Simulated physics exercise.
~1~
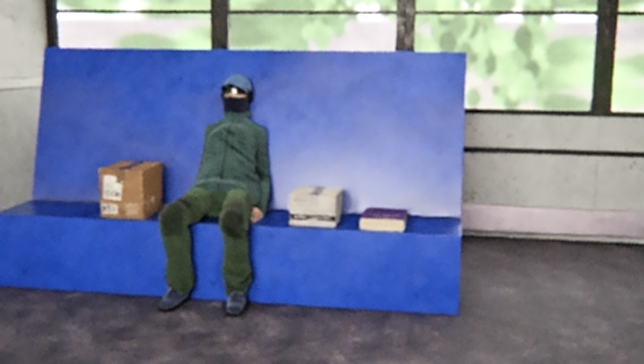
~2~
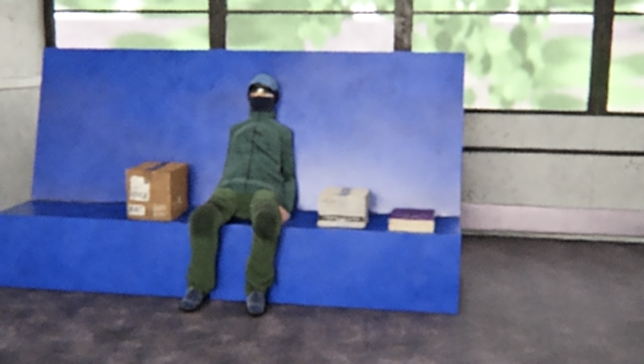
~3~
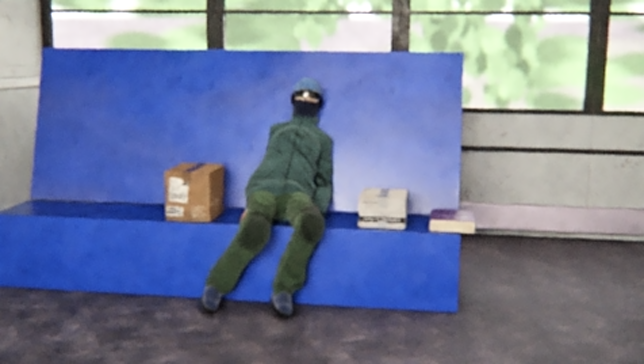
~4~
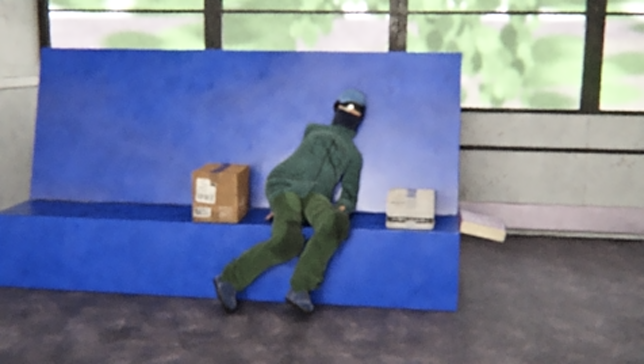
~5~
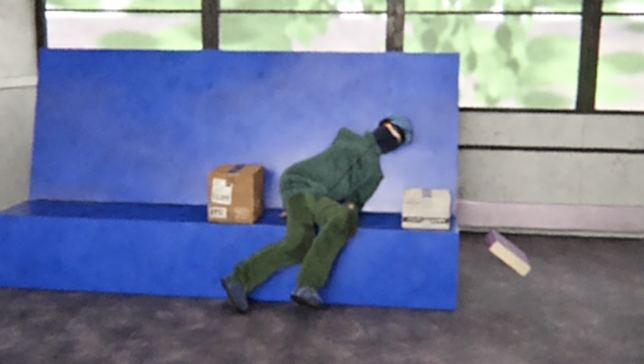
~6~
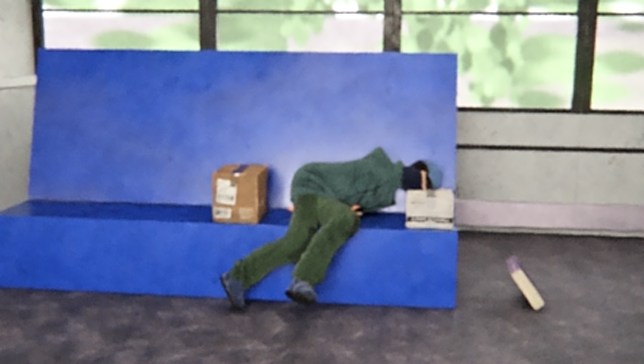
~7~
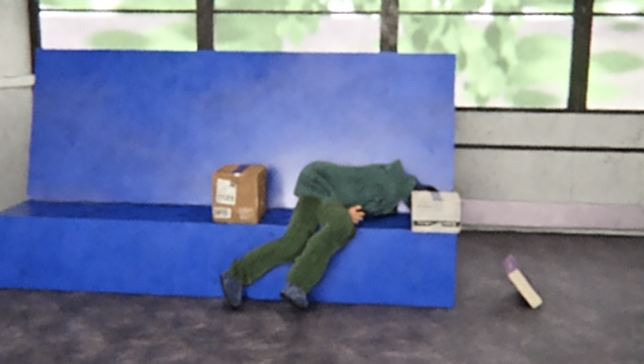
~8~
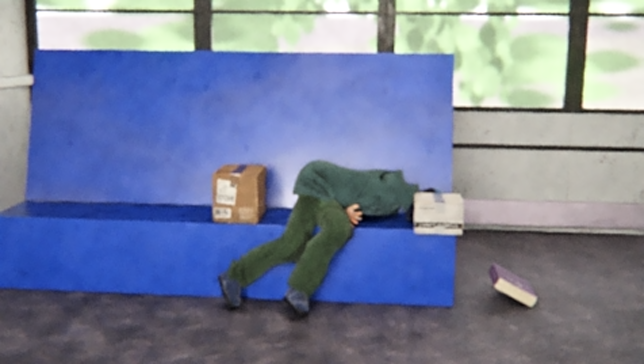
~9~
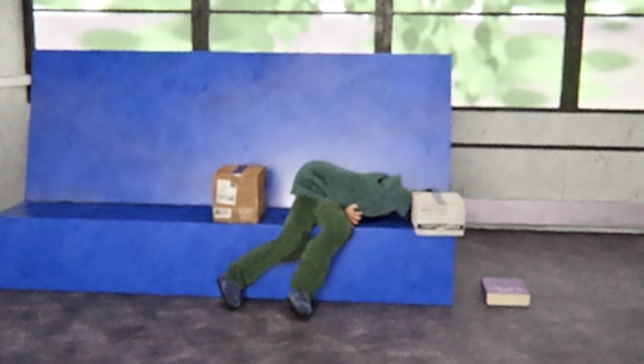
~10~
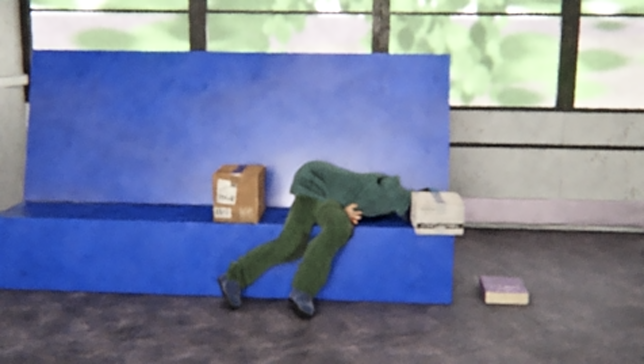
A limp sleeper in dark green clothes and a blue cap sits on a long blue bench, seen from the front in a grey space with windows behind, a brown box to the left and a white carton and a thin purple item to the right. The sleeper and all the objects slide right along the seat. The purple item slips past the bench end, tips and falls, while the sleeper topples sideways toward the carton. The purple item lands on one edge, then settles flat on the dark floor. The sleeper ends slumped on the seat, head against the carton, which overhangs the end slightly, with the box still behind.
